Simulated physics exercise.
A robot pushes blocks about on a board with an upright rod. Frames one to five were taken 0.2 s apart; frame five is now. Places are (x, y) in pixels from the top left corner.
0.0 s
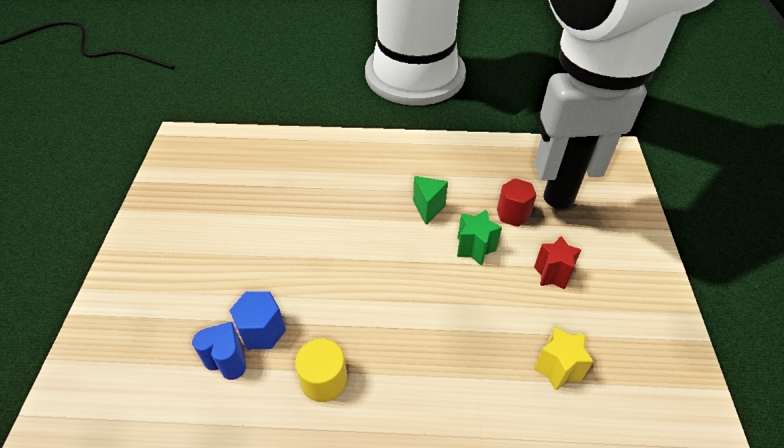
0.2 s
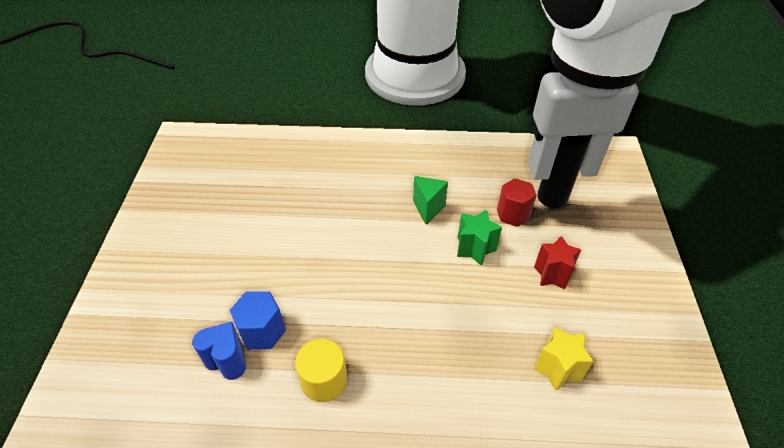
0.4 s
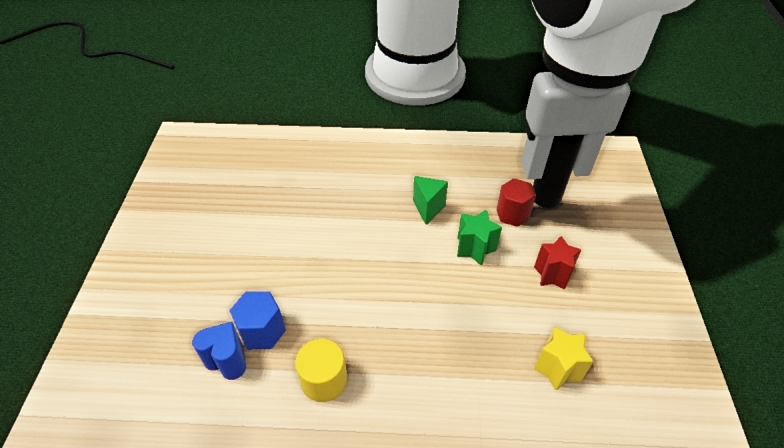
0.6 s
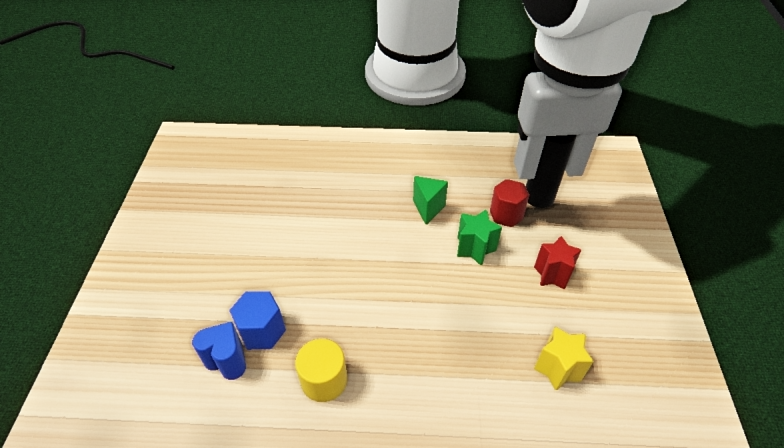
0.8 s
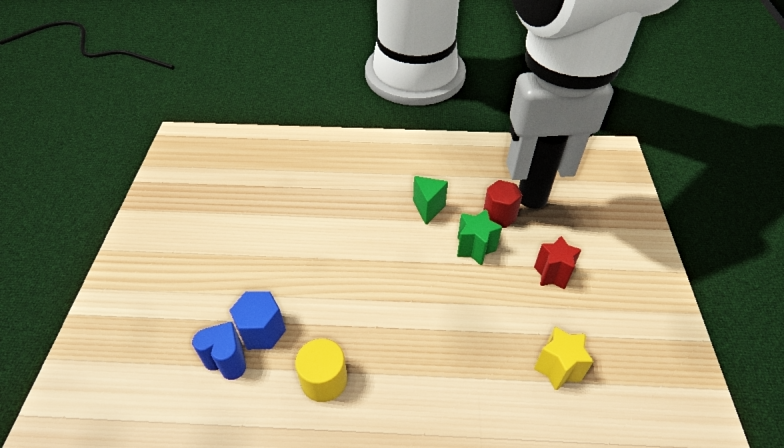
Robot arm moving a dark rod left across a wooden board, nudging a red block slightly left beside a green star.
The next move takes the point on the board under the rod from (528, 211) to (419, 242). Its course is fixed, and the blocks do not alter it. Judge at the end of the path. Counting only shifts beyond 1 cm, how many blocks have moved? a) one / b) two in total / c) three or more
It's c.
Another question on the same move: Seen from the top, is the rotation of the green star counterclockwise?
Yes, that is how it ends up.
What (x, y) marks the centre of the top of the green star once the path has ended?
I expect it at (459, 234).
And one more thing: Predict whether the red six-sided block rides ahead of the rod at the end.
My prediction: In front.
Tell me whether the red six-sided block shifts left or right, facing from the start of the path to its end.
It goes right.
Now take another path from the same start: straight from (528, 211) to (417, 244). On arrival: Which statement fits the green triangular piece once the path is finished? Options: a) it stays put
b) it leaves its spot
b
What follows on the original path. One third of the way, rod (496, 208); green star (477, 226); red six-sided block (466, 198), turned 15° clockwise.
Two thirds of the way, rod (457, 219); green triangular piece (417, 186), turned 40° clockwise; green star (465, 232), turned 65° anticlockwise; red six-sided block (426, 205), turned 30° clockwise.
At the end, rod (419, 229); green triangular piece (417, 186), turned 40° clockwise; green star (459, 234), turned 95° anticlockwise; red six-sided block (388, 209), turned 45° clockwise; red star still.
